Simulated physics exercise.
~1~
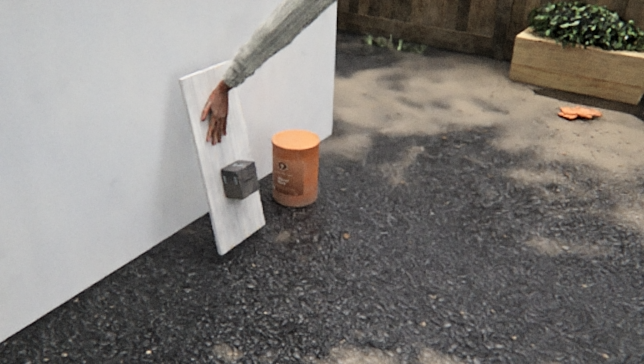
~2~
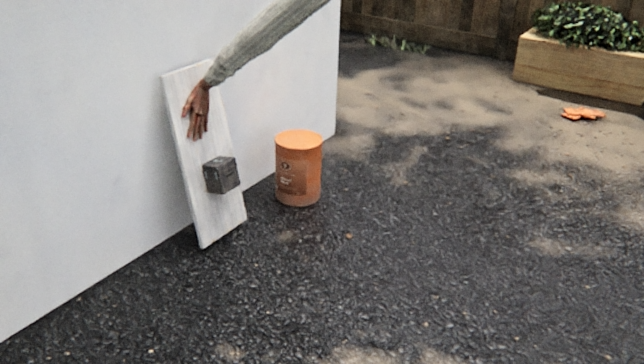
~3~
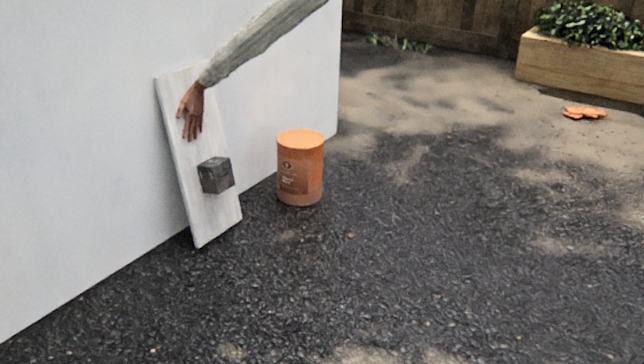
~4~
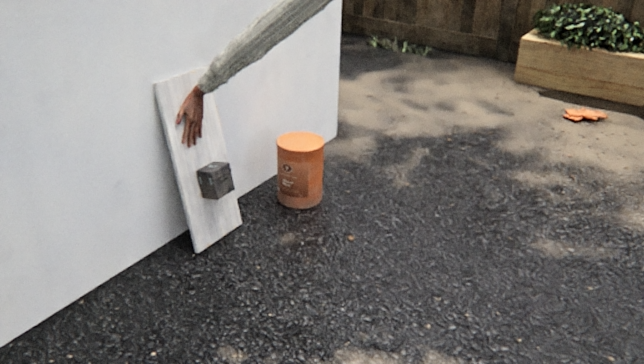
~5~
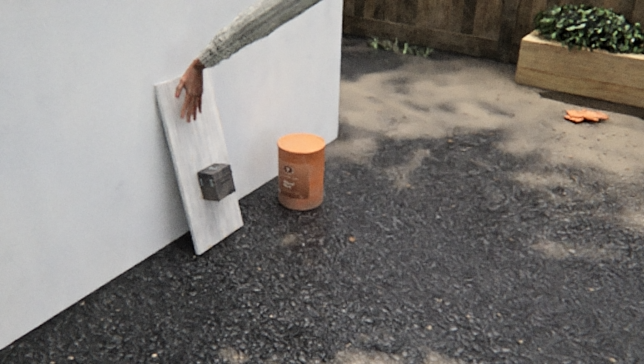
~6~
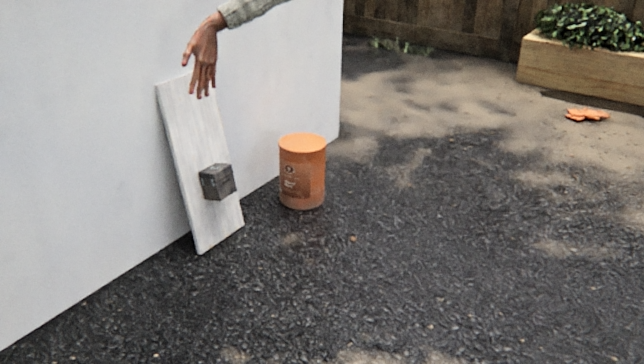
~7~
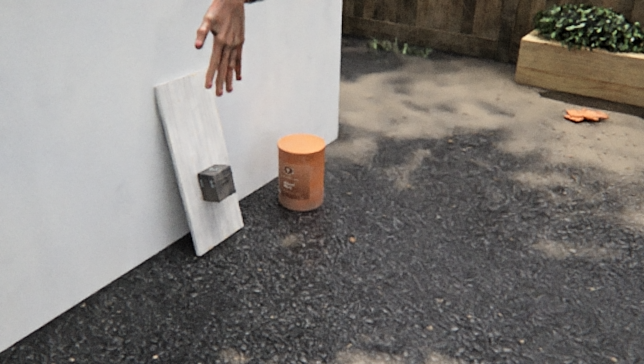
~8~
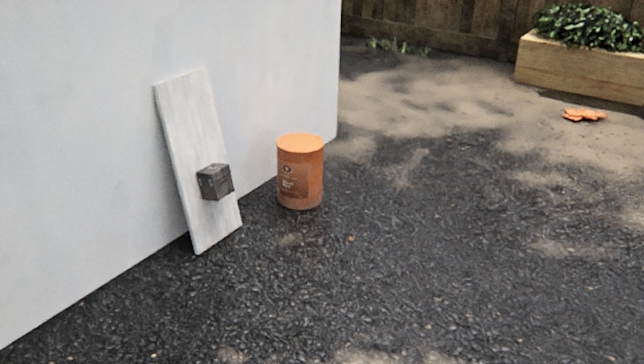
A white board is leaned against a wall by a hand, which withdraws, leaving it standing.
